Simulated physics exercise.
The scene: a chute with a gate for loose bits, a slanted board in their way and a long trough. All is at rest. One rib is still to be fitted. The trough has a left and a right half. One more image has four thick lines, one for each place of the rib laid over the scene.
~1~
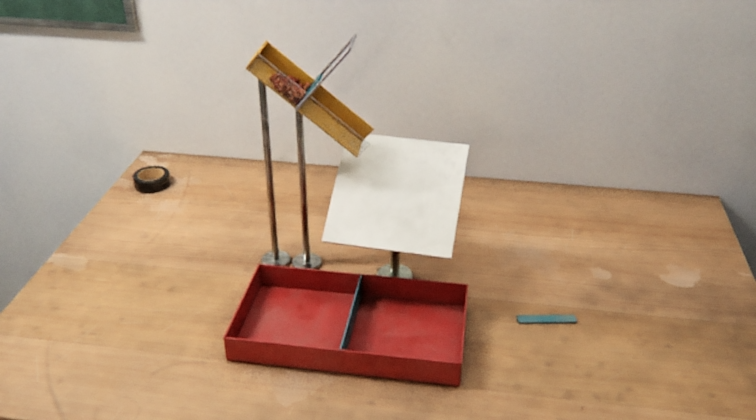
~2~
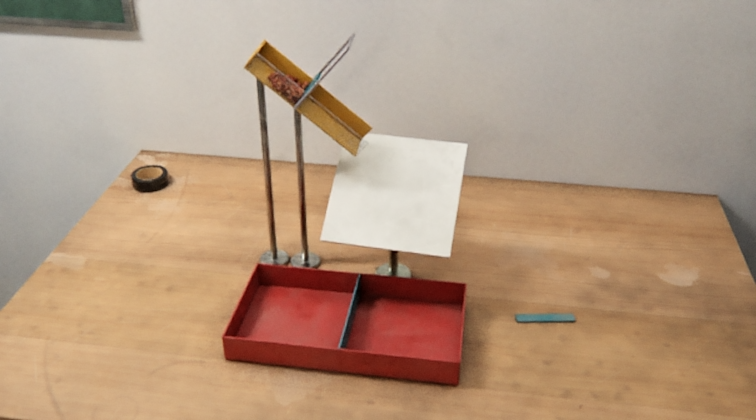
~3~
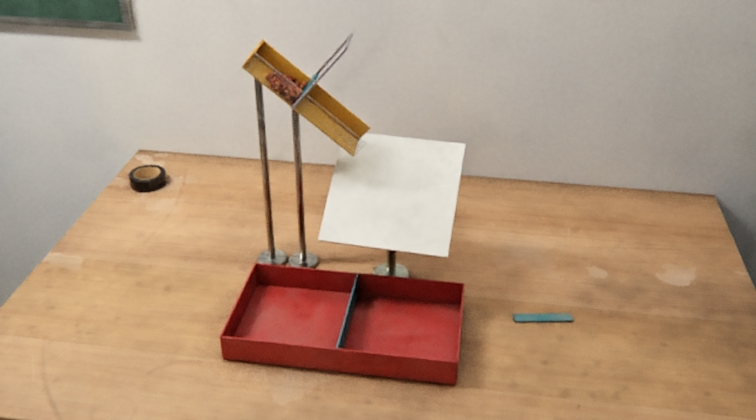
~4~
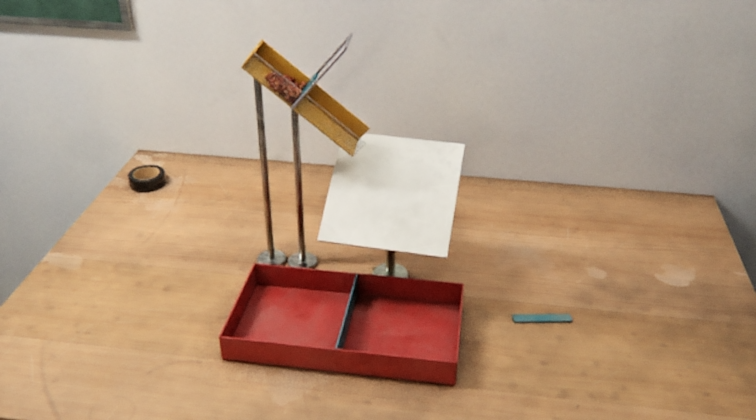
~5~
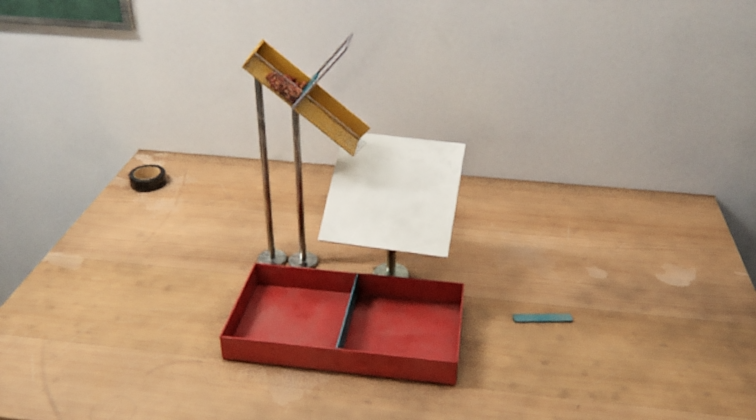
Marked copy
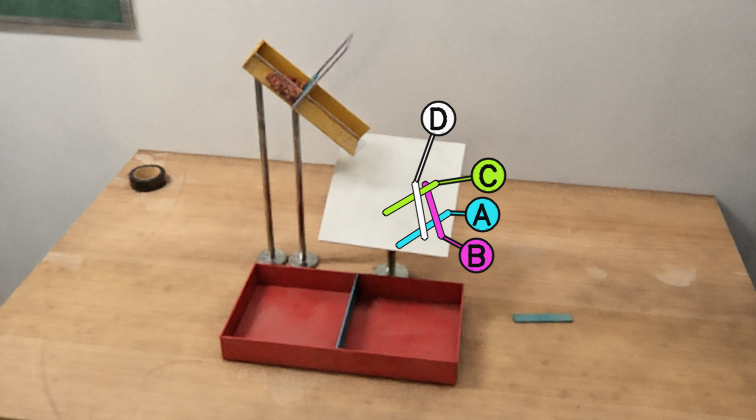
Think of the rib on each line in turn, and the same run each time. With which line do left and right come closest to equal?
Line C does it best.
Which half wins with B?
The right half.
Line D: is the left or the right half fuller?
Right.
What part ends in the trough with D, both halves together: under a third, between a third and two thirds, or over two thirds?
Over two thirds.
On the marked copy, line A from (448, 212) to (399, 245); line B from (425, 184) to (441, 236); line C from (435, 183) to (385, 212); line D from (415, 183) to (424, 236).
If A is chosen, of what is caught, a small part in the left half, nearly all in the right.
If B is chosen, of what is caught, a small part in the left half, nearly all in the right.
If C is chosen, of what is caught, about two thirds in the left half, about a third in the right.
If D is chosen, of what is caught, a small part in the left half, nearly all in the right.
